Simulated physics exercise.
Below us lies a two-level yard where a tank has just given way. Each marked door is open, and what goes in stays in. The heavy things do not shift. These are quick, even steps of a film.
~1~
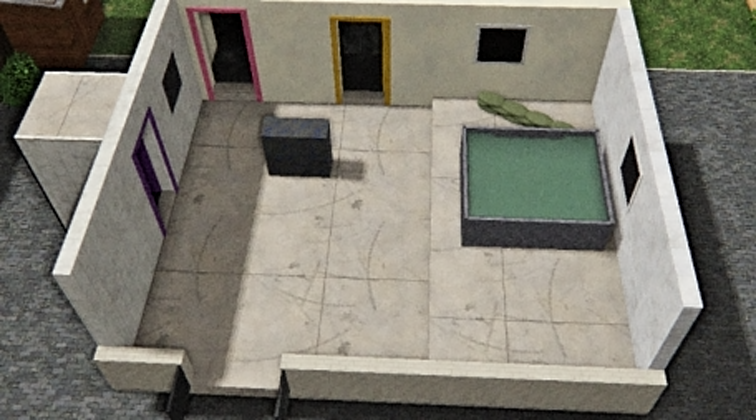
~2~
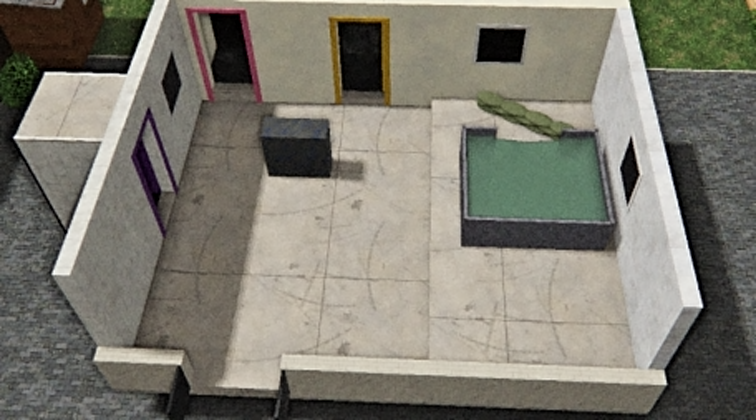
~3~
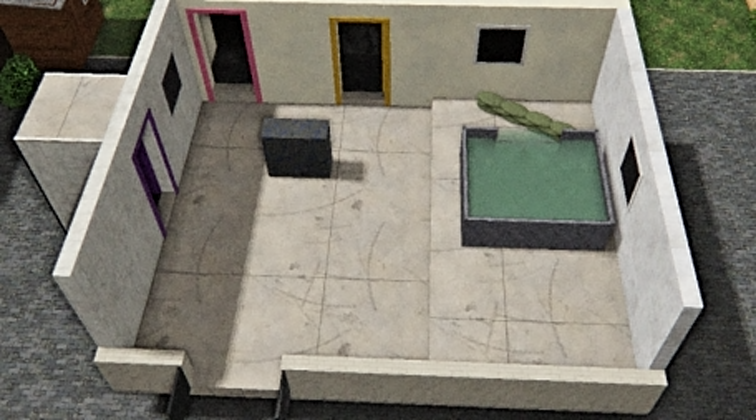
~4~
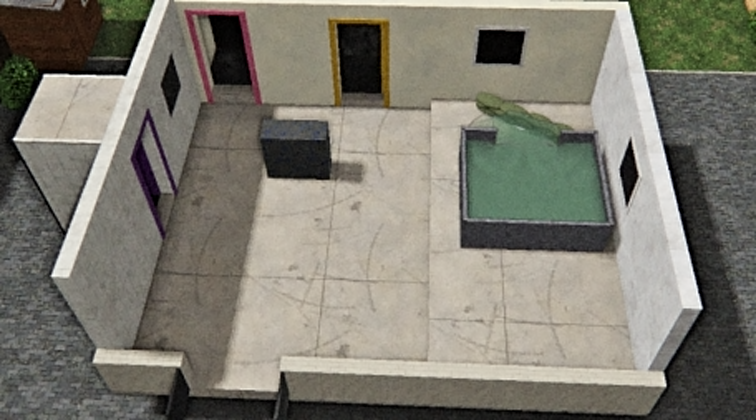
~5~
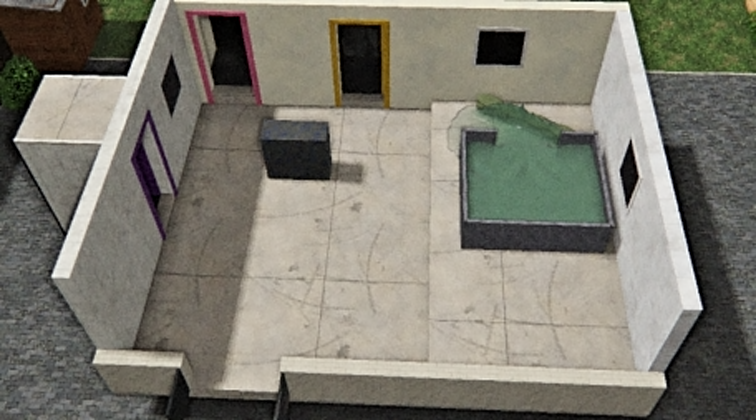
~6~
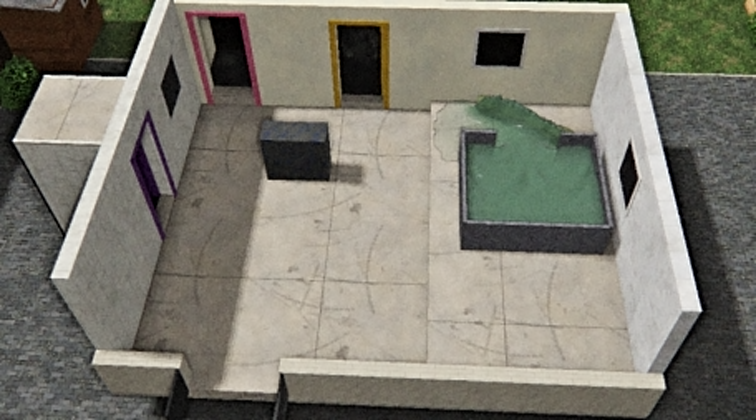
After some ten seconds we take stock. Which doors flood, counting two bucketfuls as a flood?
The yellow door admits no more than that; the purple door admits no more than that; the pink door admits no more than that.
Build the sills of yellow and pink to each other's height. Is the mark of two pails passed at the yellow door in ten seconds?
One by one: The yellow door lets less in.
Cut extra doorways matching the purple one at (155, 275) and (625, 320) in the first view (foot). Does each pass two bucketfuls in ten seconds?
One after the other: Is under, lets less in.
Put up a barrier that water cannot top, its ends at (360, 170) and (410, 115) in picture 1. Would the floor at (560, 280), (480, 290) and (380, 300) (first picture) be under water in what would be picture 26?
In turn: Not flooded, dry, wet.
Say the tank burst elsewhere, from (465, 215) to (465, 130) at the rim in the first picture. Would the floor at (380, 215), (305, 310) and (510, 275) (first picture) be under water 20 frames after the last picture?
In that order: Covered, wet, dry.
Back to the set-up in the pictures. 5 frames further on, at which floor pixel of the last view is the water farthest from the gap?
Close to (347, 110).
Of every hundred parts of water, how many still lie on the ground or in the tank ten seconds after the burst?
Near 92 in a hundred.
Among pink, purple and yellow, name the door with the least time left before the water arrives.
That is the one in yellow.
A moment on, water covers 15 % of the floor; the yellow door wet at the sill, nothing in, the purple door not reached, the pink door not reached.
Next, water covers 25 % of the floor; the yellow door wet at the sill, nothing in, the purple door not reached, the pink door wet at the sill, nothing in.
Then, water covers 40 % of the floor; the yellow door wet at the sill, nothing in, the purple door wet at the sill, nothing in, the pink door wet at the sill, nothing in.
Later, water covers 65 % of the floor; the yellow door wet at the sill, nothing in, the purple door wet at the sill, nothing in, the pink door wet at the sill, nothing in.
In the end, water covers 85 % of the floor; the yellow door wet at the sill, nothing in, the purple door wet at the sill, nothing in, the pink door wet at the sill, nothing in.
